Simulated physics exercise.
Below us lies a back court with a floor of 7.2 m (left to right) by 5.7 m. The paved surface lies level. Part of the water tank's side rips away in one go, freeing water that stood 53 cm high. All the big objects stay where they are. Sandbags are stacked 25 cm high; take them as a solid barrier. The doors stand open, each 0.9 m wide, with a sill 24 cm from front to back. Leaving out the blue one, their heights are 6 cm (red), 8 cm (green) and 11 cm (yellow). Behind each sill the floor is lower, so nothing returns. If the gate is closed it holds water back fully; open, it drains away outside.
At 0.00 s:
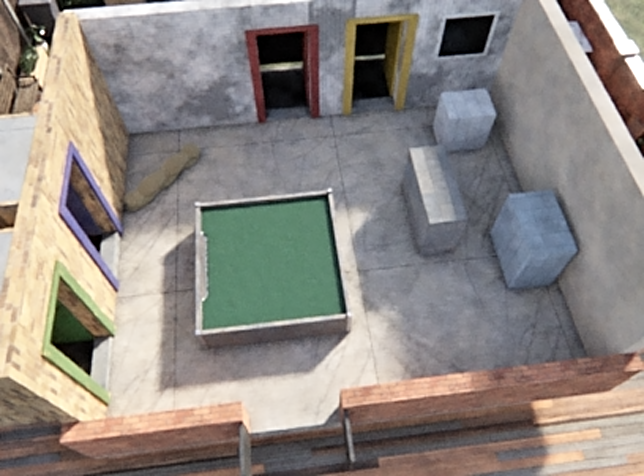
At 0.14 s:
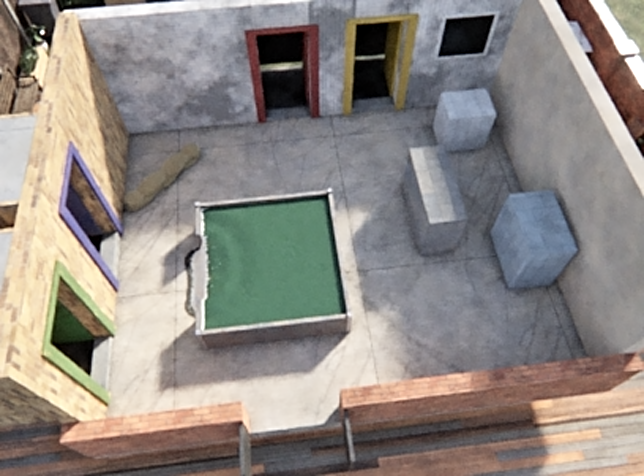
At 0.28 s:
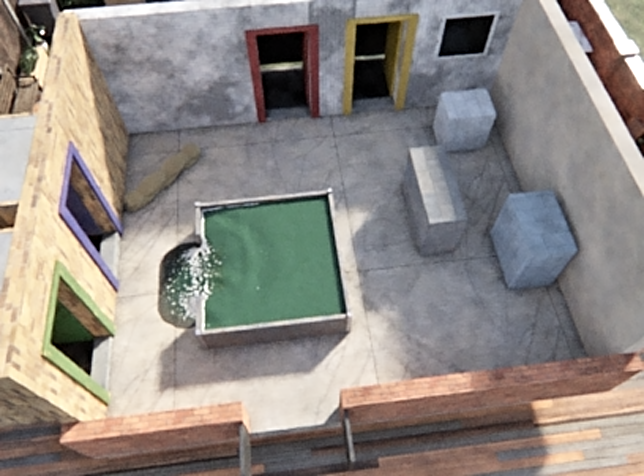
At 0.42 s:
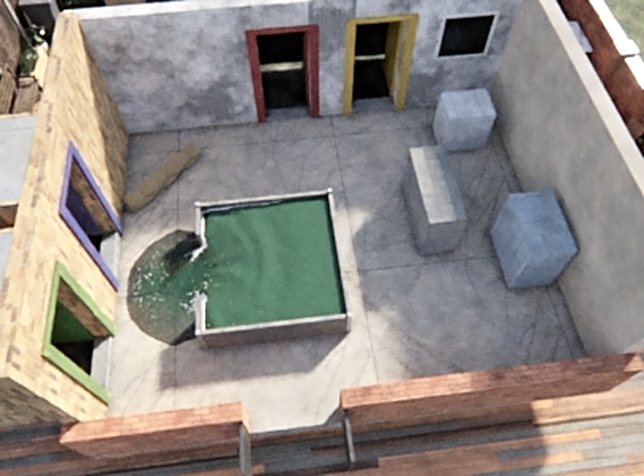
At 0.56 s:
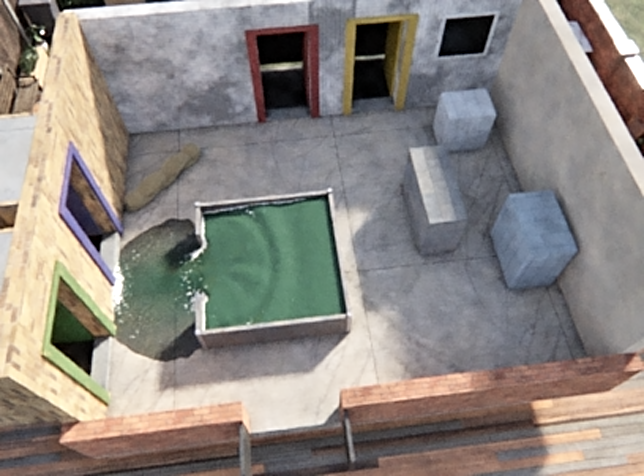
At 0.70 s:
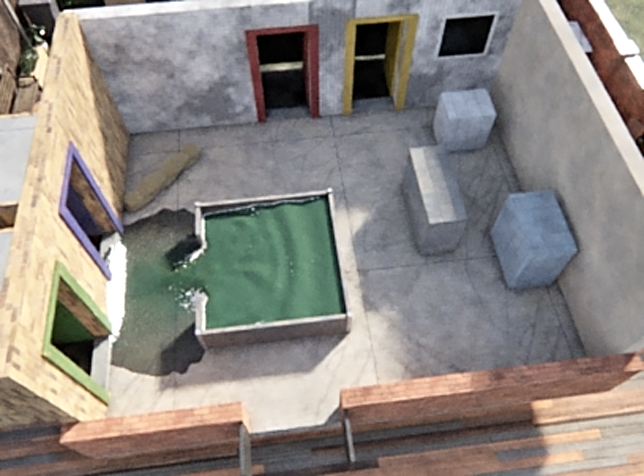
A tank of green water breaks open on its left side and floods the floor beside it.
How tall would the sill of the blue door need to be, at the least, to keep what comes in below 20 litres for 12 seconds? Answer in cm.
At least 28 cm or so.
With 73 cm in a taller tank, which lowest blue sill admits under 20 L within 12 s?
About 40 cm.
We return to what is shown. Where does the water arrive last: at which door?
It is the yellow one.
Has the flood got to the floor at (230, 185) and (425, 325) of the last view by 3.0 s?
In turn: Under water, not reached.
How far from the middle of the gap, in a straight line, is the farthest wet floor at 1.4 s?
About 2.8 m.
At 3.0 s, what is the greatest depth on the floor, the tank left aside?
Up to some 32 cm.
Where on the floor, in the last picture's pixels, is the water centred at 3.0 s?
Near (228, 277).
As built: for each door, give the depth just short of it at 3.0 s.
Depths in cm: Red 0, blue 24, green 15, yellow 0.
After 1.4 s water covers 15 % of the floor, deepest (36 cm) near (128, 295); 31 cm at the blue door, 17 litres in over its 20 cm sill.
After 3.0 s water covers 40 % of the floor, deepest (32 cm) near (134, 213); 24 cm at the blue door, 77 litres in over its 20 cm sill.
After 12.0 s water covers 95 % of the floor, deepest (10 cm) near (487, 146); 8 cm at the blue door, 88 litres in over its 20 cm sill.
At the blue door as built, the water arrived by 0.6 s and peaked near 32 cm at 1.8 s.
Run again over the same 12 s with other heights there, 49 litres in over 23.5 cm, 5 litres over 32 cm. The limit of 20 litres is kept from about 28 cm up.
